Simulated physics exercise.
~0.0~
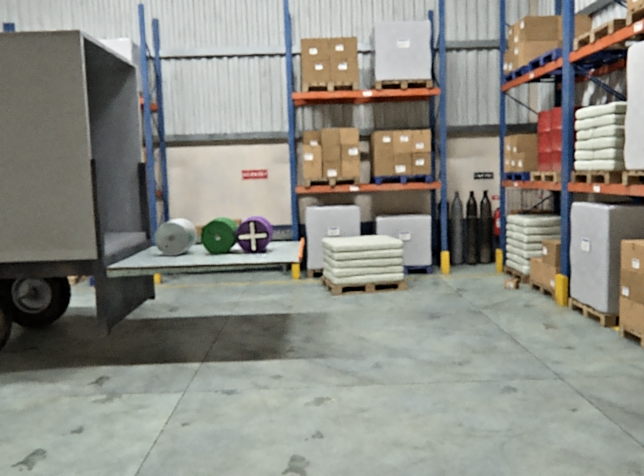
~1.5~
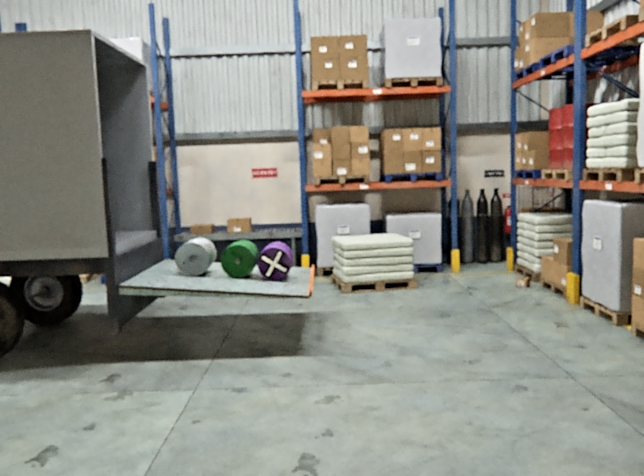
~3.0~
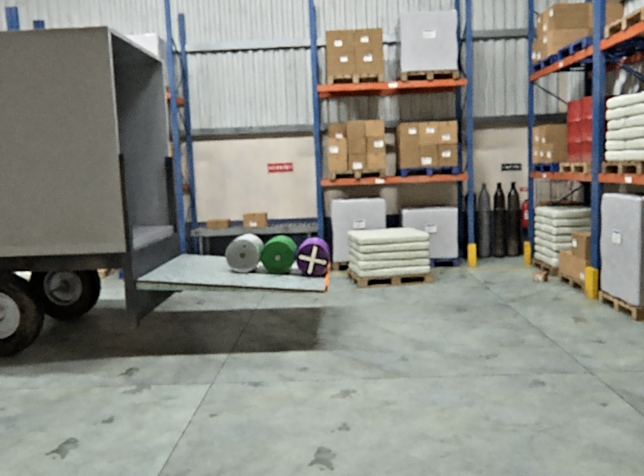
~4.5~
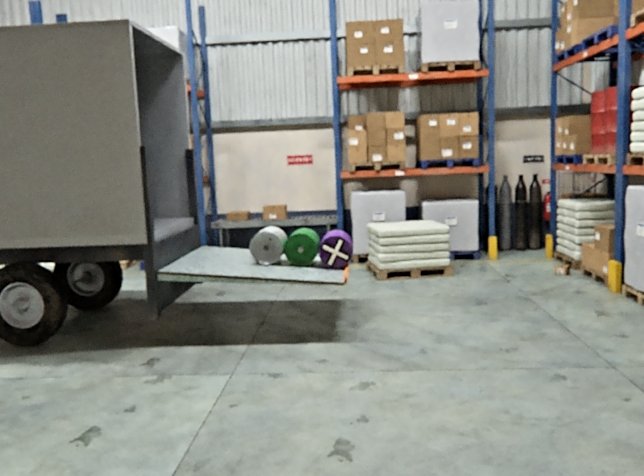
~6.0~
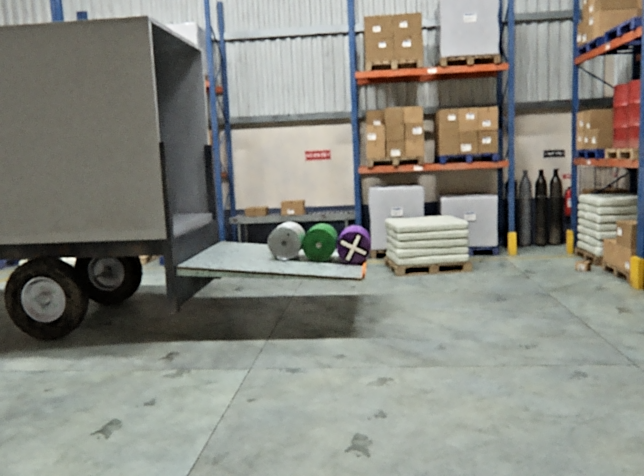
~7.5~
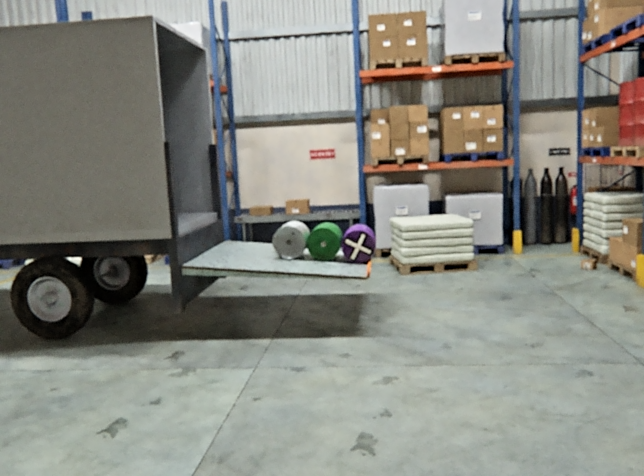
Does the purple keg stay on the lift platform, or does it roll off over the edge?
The purple keg stays on the platform, coming to rest near the outer edge. The green keg is held back beside it and stays on too.
